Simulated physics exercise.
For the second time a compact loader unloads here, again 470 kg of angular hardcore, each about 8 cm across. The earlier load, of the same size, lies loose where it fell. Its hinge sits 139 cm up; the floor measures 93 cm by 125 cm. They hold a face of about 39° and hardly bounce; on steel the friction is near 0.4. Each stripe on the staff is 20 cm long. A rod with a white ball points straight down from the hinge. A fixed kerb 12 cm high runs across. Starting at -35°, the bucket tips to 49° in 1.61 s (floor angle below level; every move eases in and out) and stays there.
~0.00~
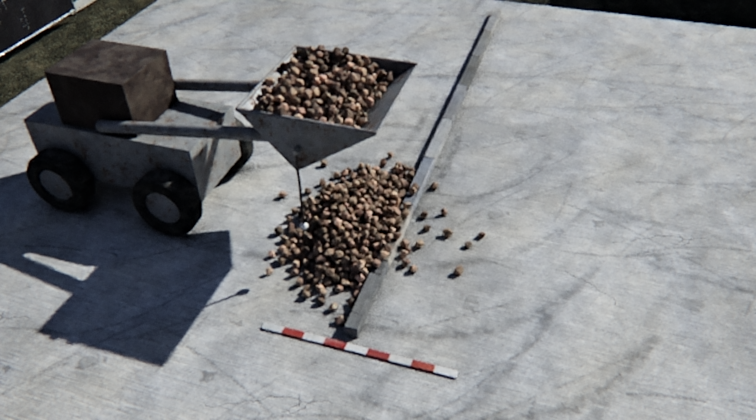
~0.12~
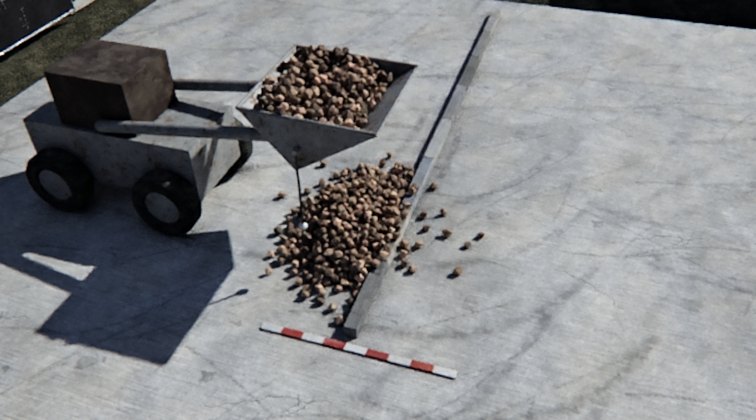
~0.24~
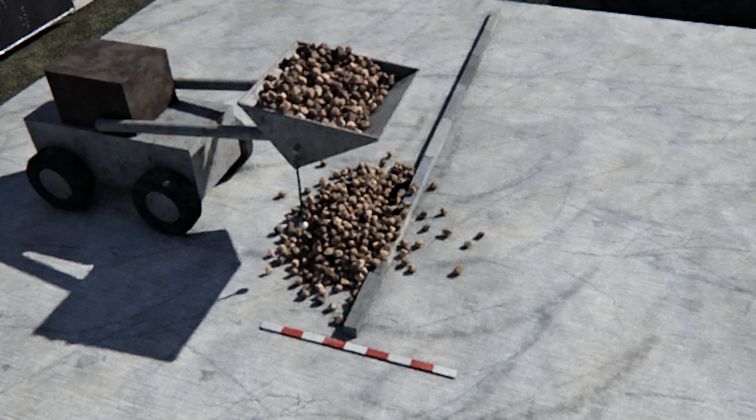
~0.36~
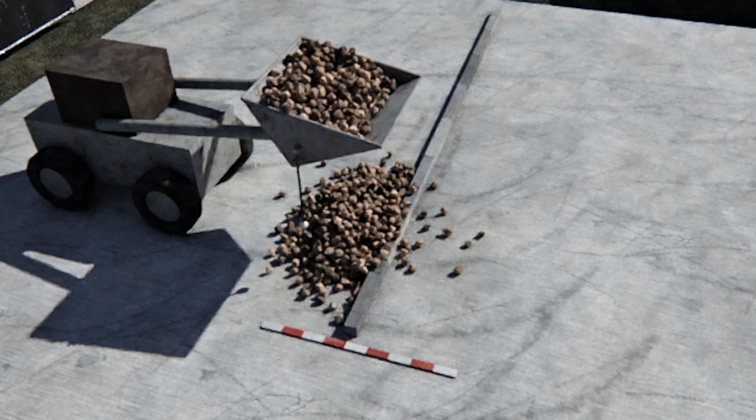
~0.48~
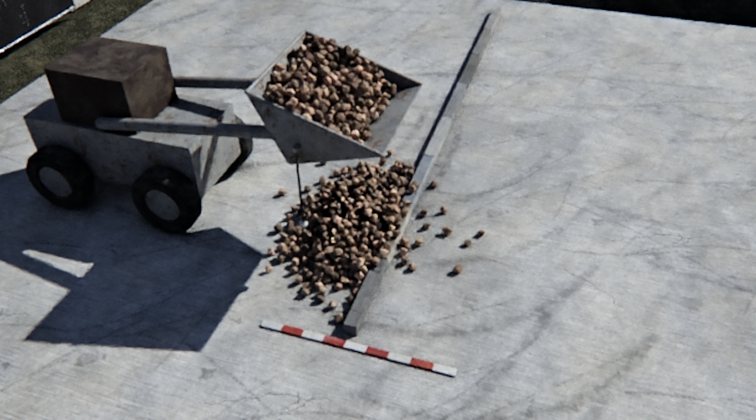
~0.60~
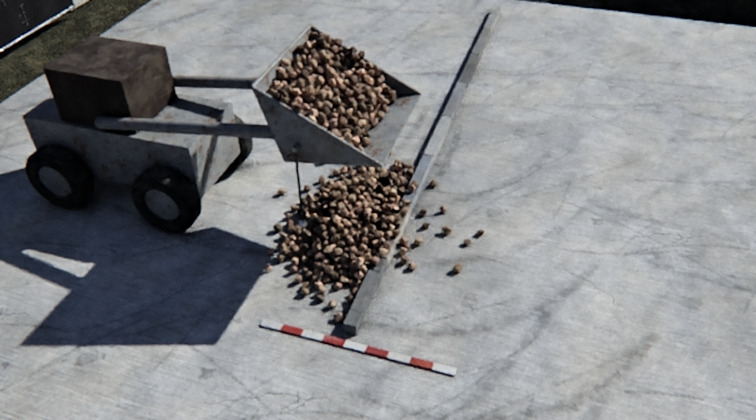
On a sunlit concrete slab, a small grey loader stood at the left and gradually tilted its raised bucket of brown stones forward to the right, above a loose pile lying against a low kerb.
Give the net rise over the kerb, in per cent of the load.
Close to 73 parts in a hundred.
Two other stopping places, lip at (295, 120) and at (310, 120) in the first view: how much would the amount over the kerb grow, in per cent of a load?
First some 0, then 5 per cent.
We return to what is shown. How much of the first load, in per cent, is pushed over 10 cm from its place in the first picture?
About 5 per cent.
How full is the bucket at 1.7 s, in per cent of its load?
Roughly 20 per cent is still inside.
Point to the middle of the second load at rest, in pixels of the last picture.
Around (421, 230).
After 1.2 s the floor is at 36°; in per cent of one load, 95 in the bucket, 103 on this side of the kerb, 3 over the kerb; the foremost stones are at (444, 239).
After 1.7 s the floor is at 49°; in per cent of one load, 19 in the bucket, 148 on this side of the kerb, 34 over the kerb; the foremost stones are at (461, 246).
After 2.1 s the floor is at 49°; in per cent of one load, 0 in the bucket, 131 on this side of the kerb, 69 over the kerb; the foremost stones are at (499, 249).
After 4.8 s the floor is at 49°; in per cent of one load, 0 in the bucket, 125 on this side of the kerb, 75 over the kerb; the foremost stones are at (534, 246). Net gain over the kerb, 73.
